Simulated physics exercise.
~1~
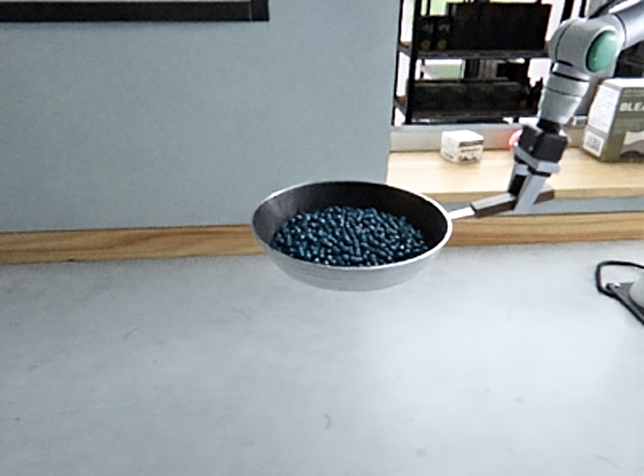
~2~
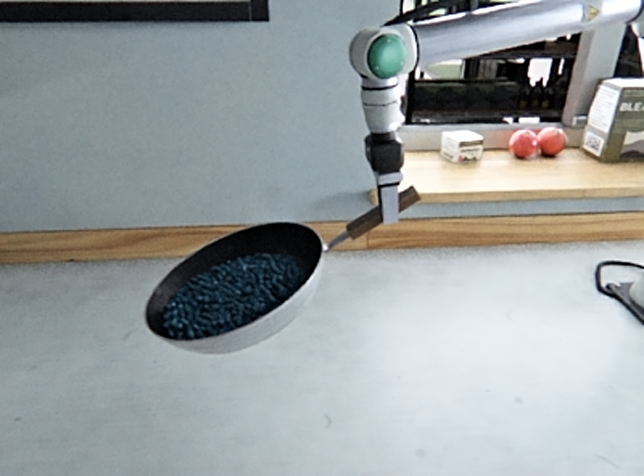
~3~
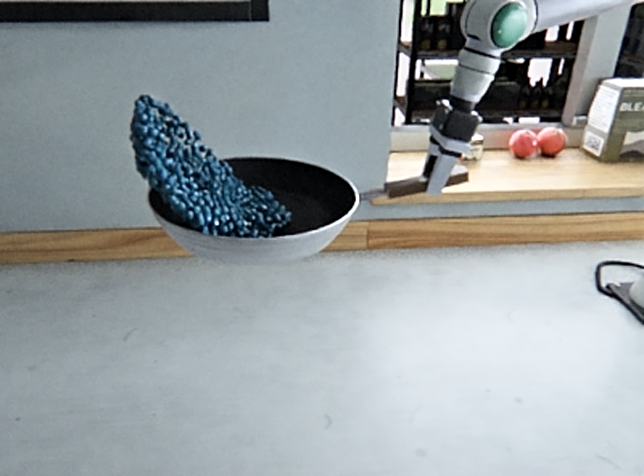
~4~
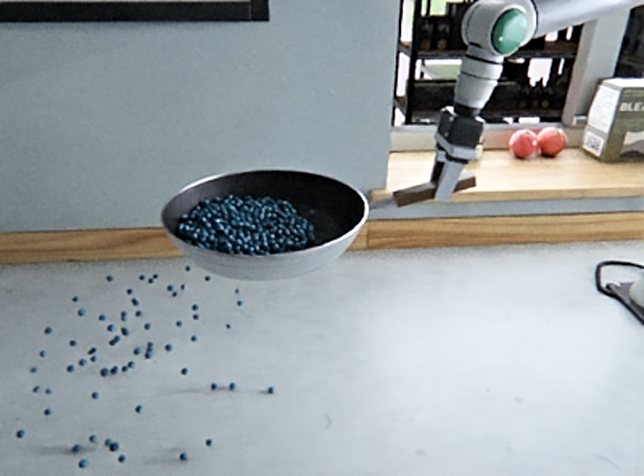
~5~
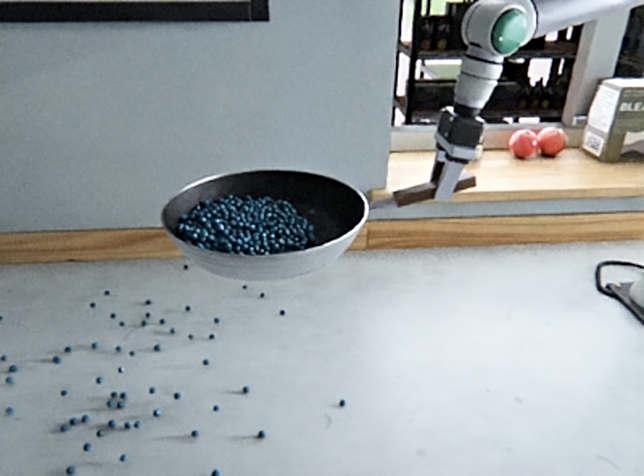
In the video, a robot arm holding a frying pan of dark blue beads swings it left and tips it, then jerks it up so the beads surge over the far left rim; most settle back in the leveled pan while others scatter across the gray table.
